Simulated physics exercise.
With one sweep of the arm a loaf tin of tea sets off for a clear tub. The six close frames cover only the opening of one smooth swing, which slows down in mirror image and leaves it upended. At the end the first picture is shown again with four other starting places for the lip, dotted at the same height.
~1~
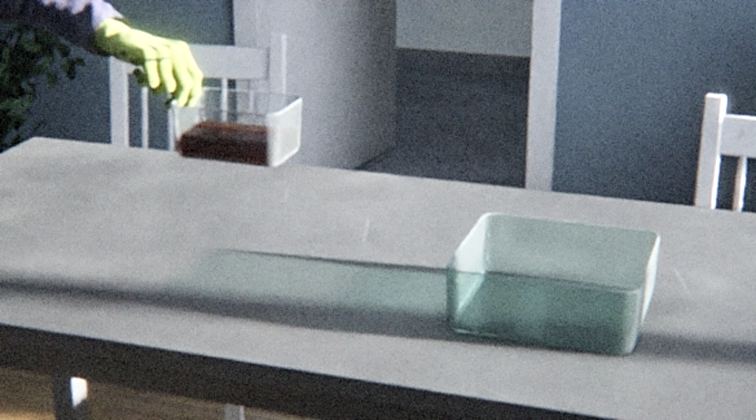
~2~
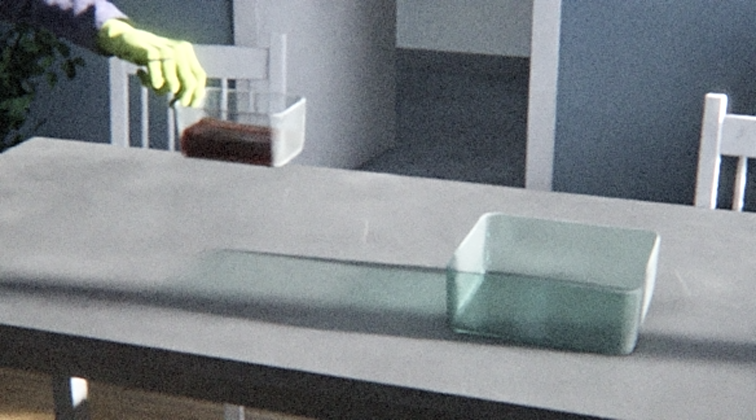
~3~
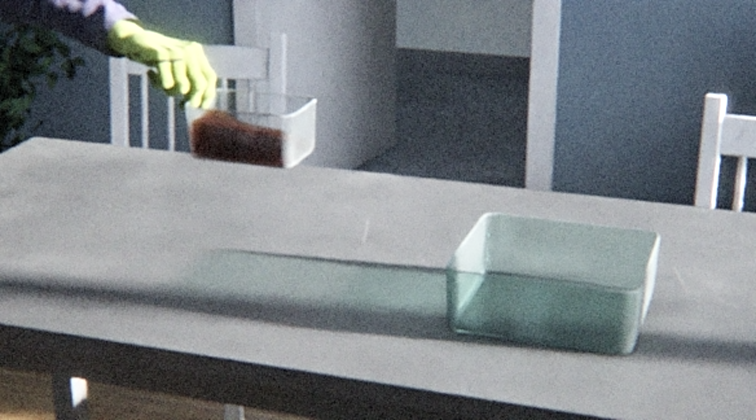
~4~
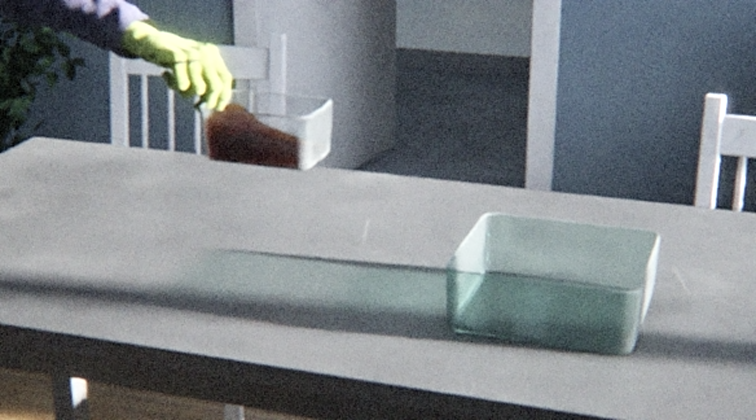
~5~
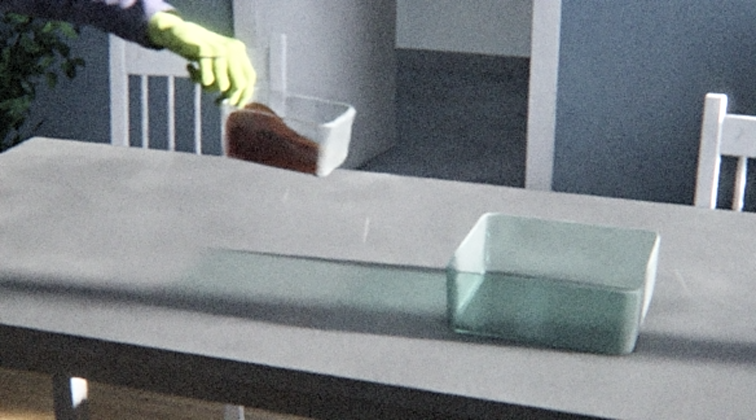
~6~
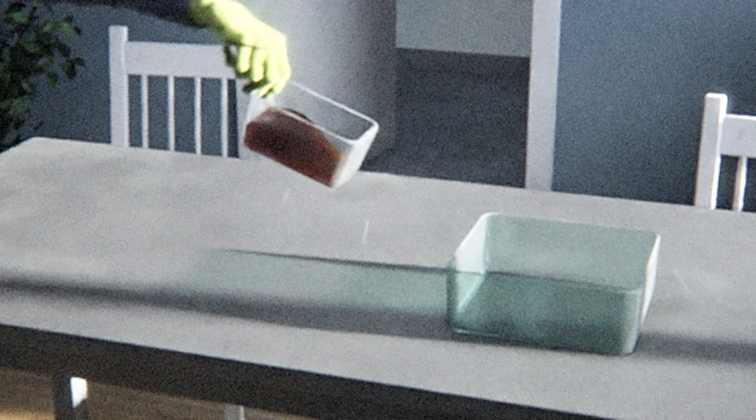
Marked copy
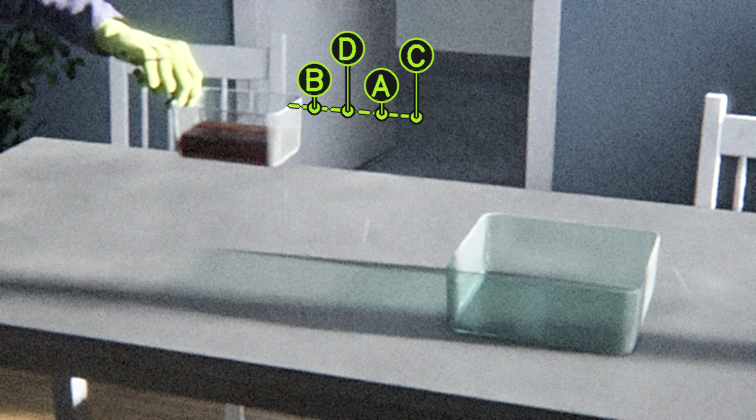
At a grey table with white chairs around it, a yellow-gloved hand holds a clear container of dark reddish-brown liquid above the far left side, while a greenish clear tub sits at the right. The hand carries the container rightward, slowly at first, then tilts its right end downward as the liquid sloshes inside.
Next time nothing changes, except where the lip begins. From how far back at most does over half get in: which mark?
The limit is B.
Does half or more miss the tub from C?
No, not at all.
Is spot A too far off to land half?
No.
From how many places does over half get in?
All of them.
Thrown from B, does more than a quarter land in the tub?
Yes, clearly.
On the marked copy, A at (381, 113); B at (314, 107); C at (416, 117); D at (347, 110).
Choosing A, about 90 % lands in the tub, 7 % falls short and 3 % goes beside or beyond.
Choosing B, about 70 % lands in the tub, 23 % falls short and 7 % goes beside or beyond.
Choosing C, about 77 % lands in the tub, 3 % falls short and 20 % goes beside or beyond.
Choosing D, about 79 % lands in the tub, 15 % falls short and 6 % goes beside or beyond.
